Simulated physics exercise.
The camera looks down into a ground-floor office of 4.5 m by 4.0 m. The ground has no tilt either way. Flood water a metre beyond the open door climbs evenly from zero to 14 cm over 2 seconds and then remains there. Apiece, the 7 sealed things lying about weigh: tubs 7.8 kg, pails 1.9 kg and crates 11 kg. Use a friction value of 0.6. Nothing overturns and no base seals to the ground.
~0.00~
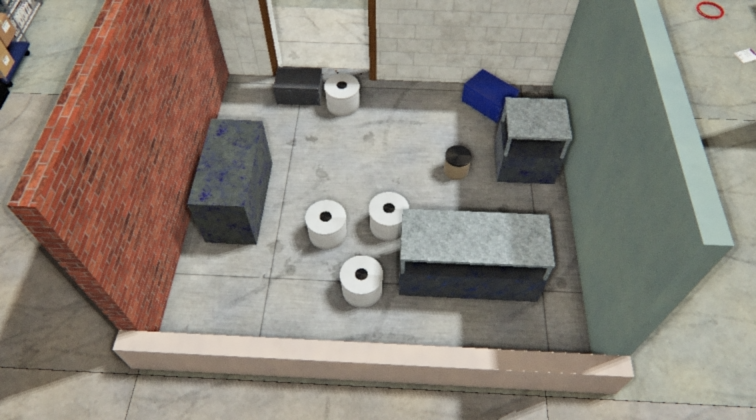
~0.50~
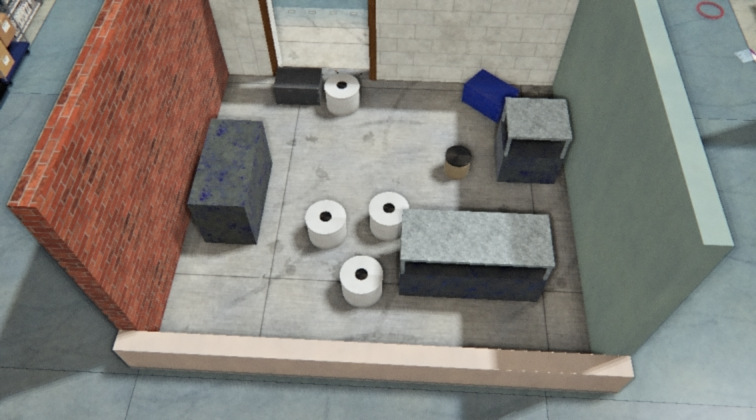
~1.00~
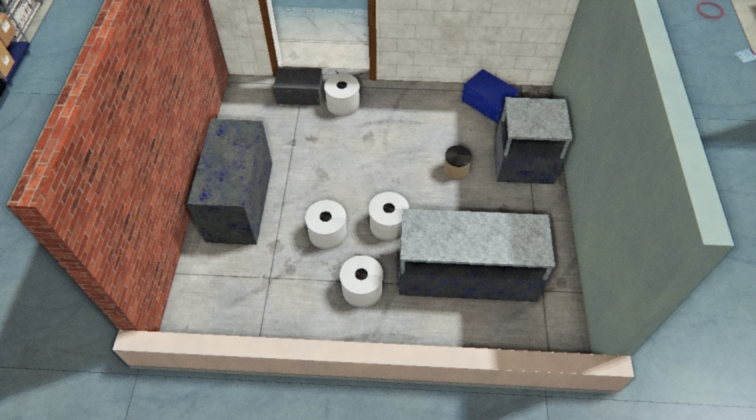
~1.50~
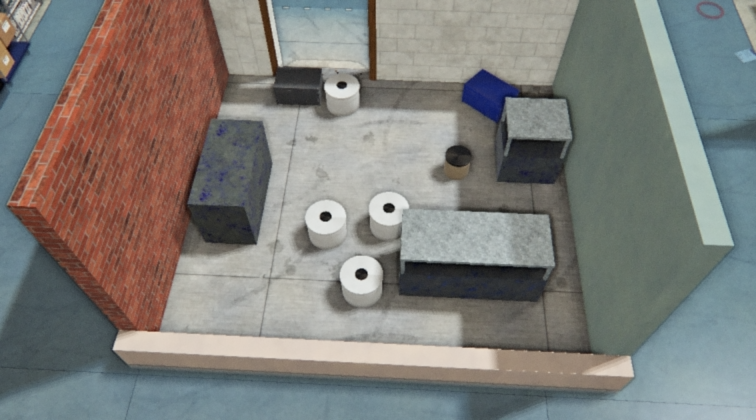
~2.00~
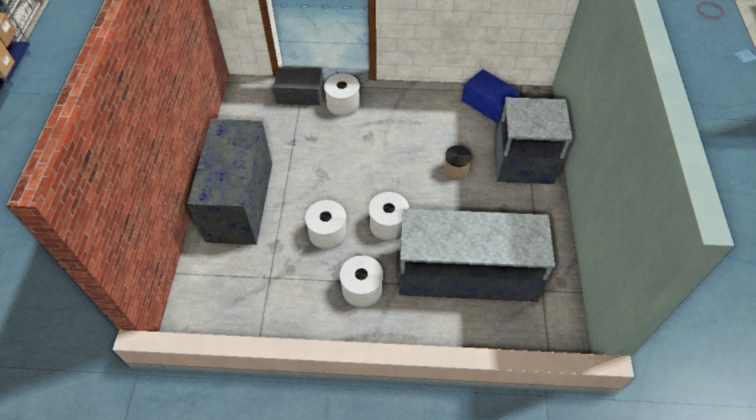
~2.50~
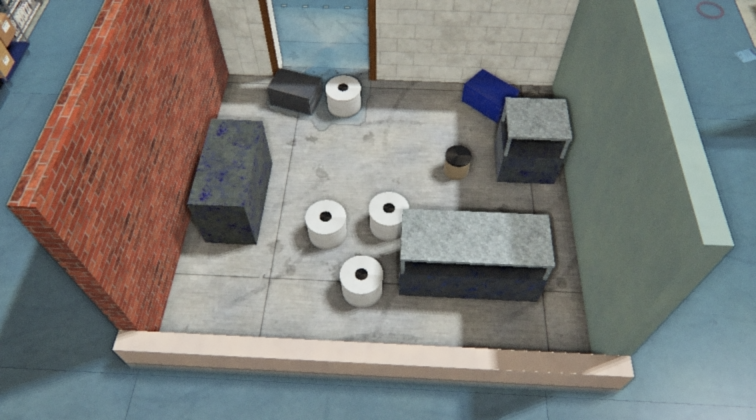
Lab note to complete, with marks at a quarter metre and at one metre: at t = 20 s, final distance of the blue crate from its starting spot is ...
At t = 20 s the distance is from a quarter metre to one metre.
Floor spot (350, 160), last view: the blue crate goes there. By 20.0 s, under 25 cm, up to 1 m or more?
I'd say it goes a long distance.
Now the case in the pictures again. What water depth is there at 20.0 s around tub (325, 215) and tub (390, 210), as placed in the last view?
Depth approx. 11 cm / 10 cm.
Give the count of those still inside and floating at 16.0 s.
Count: 7.
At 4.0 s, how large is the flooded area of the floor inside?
Flooded: Near 6.0 m2.
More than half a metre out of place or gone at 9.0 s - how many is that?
By then the count is 4.
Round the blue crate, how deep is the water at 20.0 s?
About 8 cm.
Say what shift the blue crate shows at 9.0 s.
Close to 0 cm.
After 4.0 s the blue crate is near (492, 87), 0.0 m from its start, aground; 0 afloat.
After 9.0 s the blue crate is near (492, 87), 0.0 m from its start, aground; 6 afloat.
After 16.0 s the blue crate is near (496, 86), 0.1 m from its start, afloat; 7 afloat.
After 20.0 s the blue crate is near (524, 105), 0.5 m from its start, afloat; 7 afloat.
